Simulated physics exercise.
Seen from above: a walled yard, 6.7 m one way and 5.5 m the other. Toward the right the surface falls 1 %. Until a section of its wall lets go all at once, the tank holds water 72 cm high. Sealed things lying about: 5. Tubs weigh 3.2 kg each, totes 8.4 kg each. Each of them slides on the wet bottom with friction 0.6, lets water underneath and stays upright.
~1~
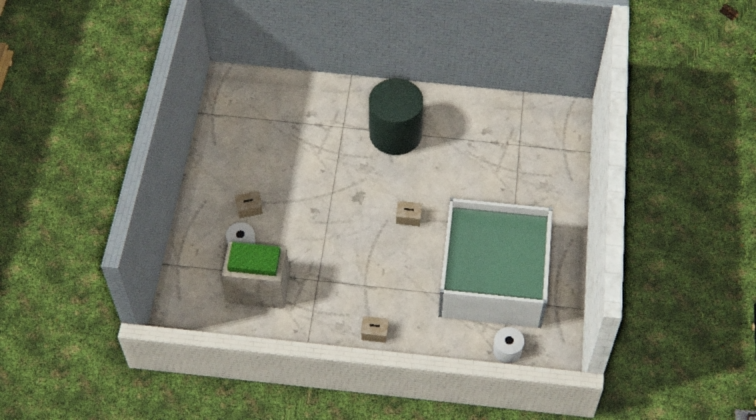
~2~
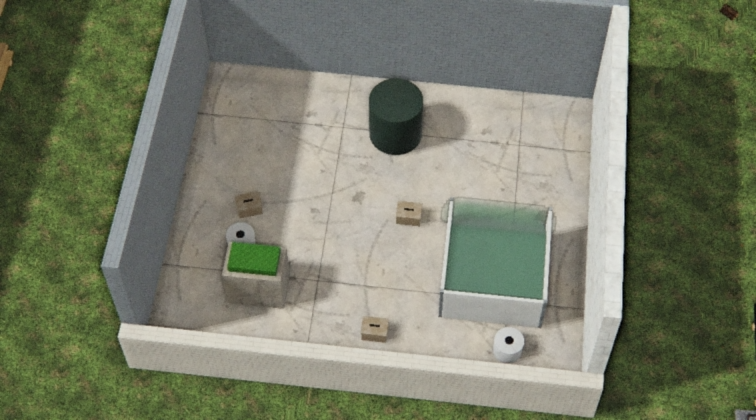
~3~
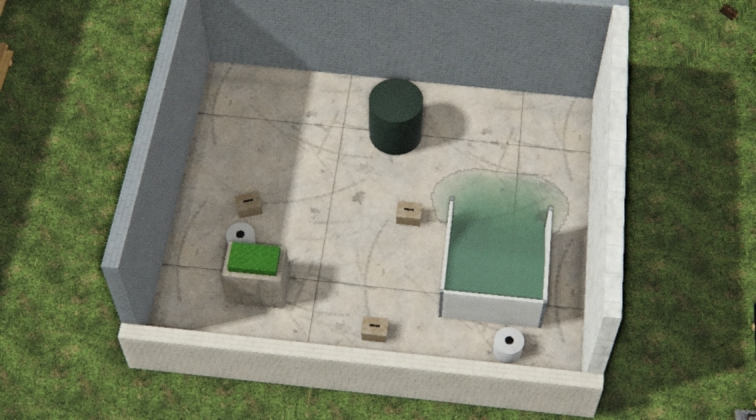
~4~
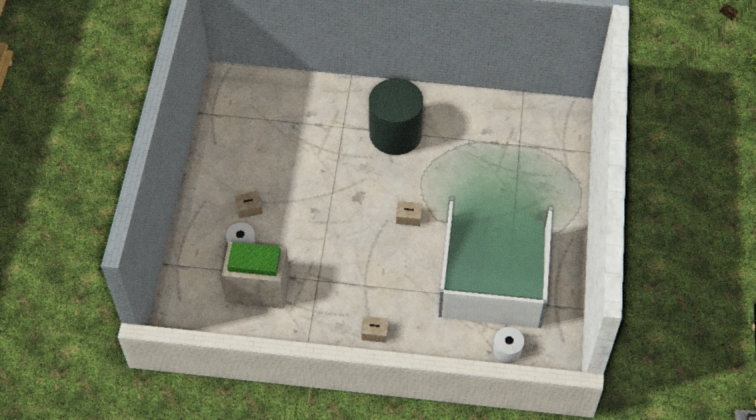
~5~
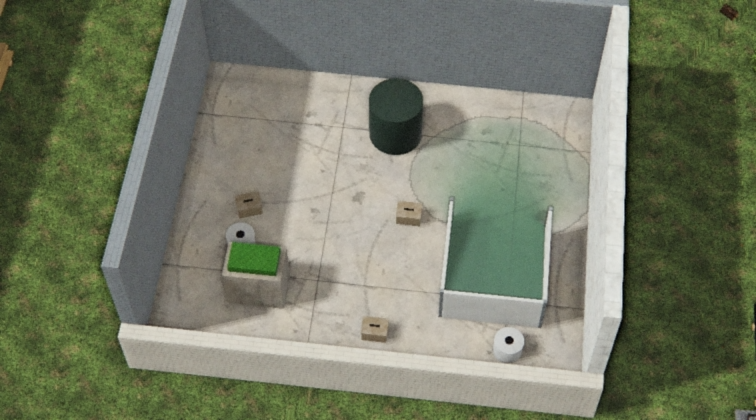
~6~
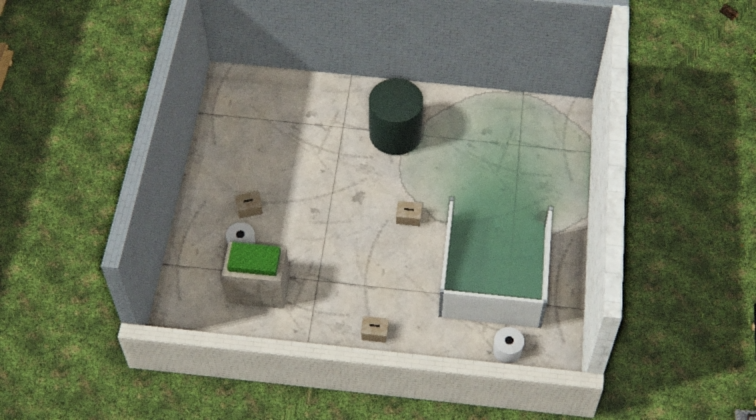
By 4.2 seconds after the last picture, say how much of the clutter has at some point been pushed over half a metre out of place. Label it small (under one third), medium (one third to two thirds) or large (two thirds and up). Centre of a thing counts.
Small.
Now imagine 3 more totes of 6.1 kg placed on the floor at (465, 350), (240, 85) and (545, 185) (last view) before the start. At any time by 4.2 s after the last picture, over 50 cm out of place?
Going through them, I'd say falls short, exceeds it and finally exceeds it.
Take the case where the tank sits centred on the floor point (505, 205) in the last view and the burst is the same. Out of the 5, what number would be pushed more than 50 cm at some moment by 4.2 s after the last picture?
Result: 1.
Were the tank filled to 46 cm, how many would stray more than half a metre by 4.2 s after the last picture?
I count 0 of them in that case.
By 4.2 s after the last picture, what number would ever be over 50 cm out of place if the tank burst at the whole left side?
Then 4 of them would.
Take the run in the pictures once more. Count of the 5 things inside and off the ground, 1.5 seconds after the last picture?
At that time the total is 0.
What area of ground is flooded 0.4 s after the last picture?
Somewhere about 11.0 m2, give or take.
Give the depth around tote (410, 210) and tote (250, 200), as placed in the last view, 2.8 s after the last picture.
I'd put it at 0 cm and 0 cm respectively.
Then, 0.4 s after the last picture 0 of 5 are over 50 cm from their spots; 0 afloat.
Then, 1.5 s after the last picture 0 of 5 are over 50 cm from their spots; 0 afloat.
Then, 2.8 s after the last picture 0 of 5 are over 50 cm from their spots; 0 afloat.
Then, 4.2 s after the last picture 1 of 5 are over 50 cm from their spots, and 1 have been at some point; 0 afloat.
